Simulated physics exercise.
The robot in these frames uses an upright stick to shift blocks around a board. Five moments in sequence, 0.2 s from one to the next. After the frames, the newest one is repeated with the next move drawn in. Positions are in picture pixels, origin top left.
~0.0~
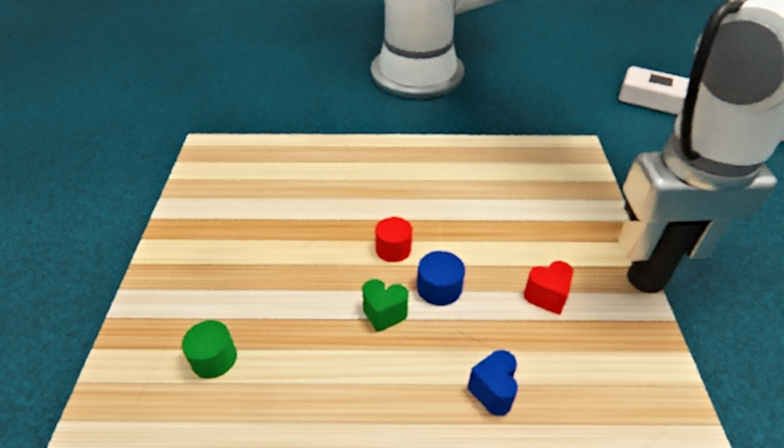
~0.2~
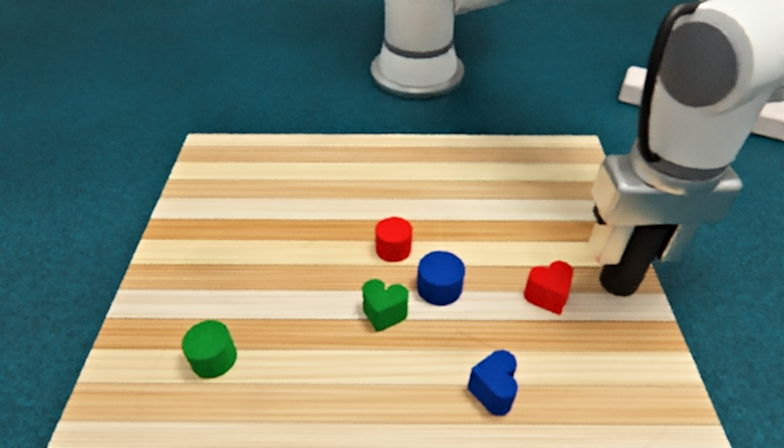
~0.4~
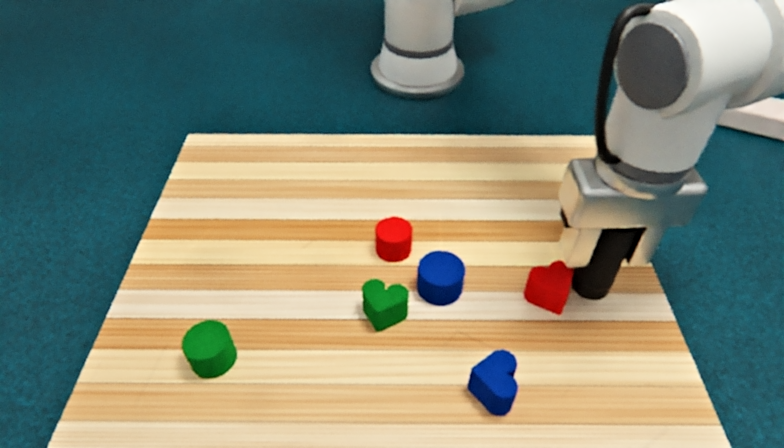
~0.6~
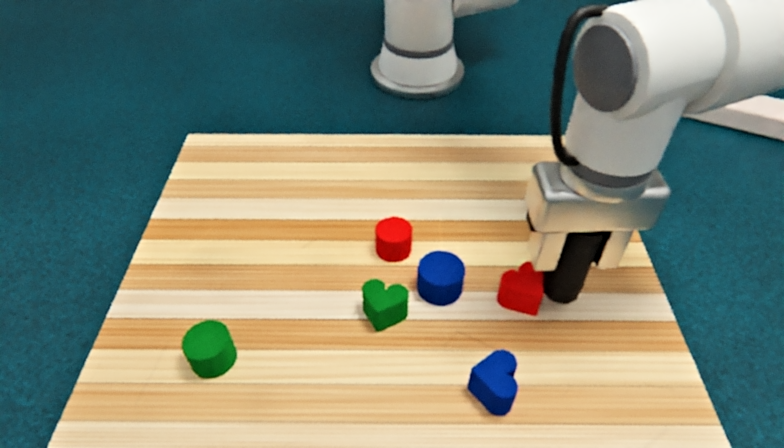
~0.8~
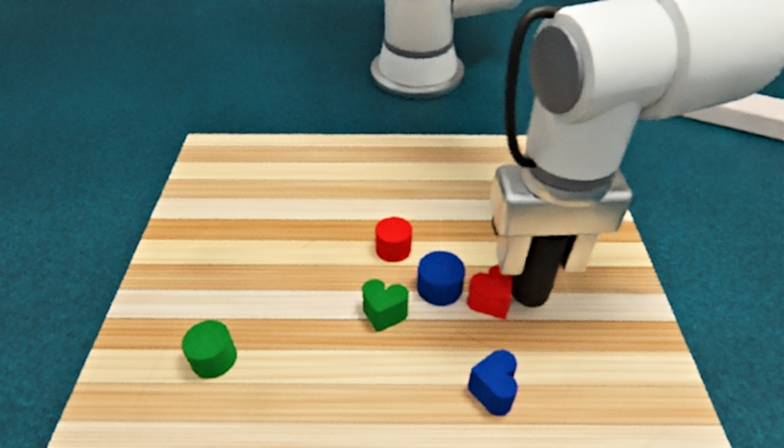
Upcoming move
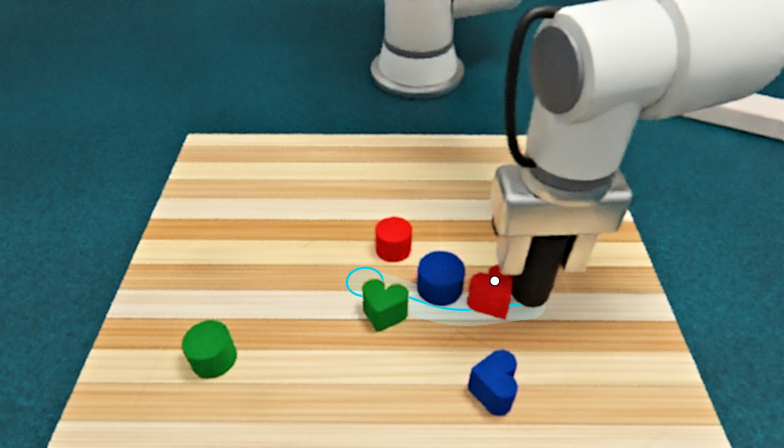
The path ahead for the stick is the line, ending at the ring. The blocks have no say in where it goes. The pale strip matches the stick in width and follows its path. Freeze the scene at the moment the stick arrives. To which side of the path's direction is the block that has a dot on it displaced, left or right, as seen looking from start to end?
The shift is leftward.
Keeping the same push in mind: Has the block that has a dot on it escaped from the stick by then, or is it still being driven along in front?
Most likely the block that has a dot on it slides off.
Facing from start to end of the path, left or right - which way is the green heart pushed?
It moves over to the left.
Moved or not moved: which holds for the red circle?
Gets moved.
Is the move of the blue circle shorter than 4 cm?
Short answer: No.
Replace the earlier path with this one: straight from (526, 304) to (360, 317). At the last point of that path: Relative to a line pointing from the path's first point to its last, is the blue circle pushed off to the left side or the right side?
It moves off to the right.
The line goes from (526, 304) over (471, 310) and (415, 300) to (365, 282); the dot is on the red heart.
The first path, step by step. One third of the way, stick (473, 299); blue circle (415, 262); red heart (437, 290).
Two thirds of the way, stick (415, 289); green heart (340, 298), turned 35° clockwise; red circle (393, 225); blue circle (385, 255); red heart (383, 294), turned 55° anticlockwise.
At the end, stick (364, 271); green heart (336, 300), turned 55° clockwise; red circle (391, 219); blue circle (350, 232); red heart (371, 296), turned 80° anticlockwise.
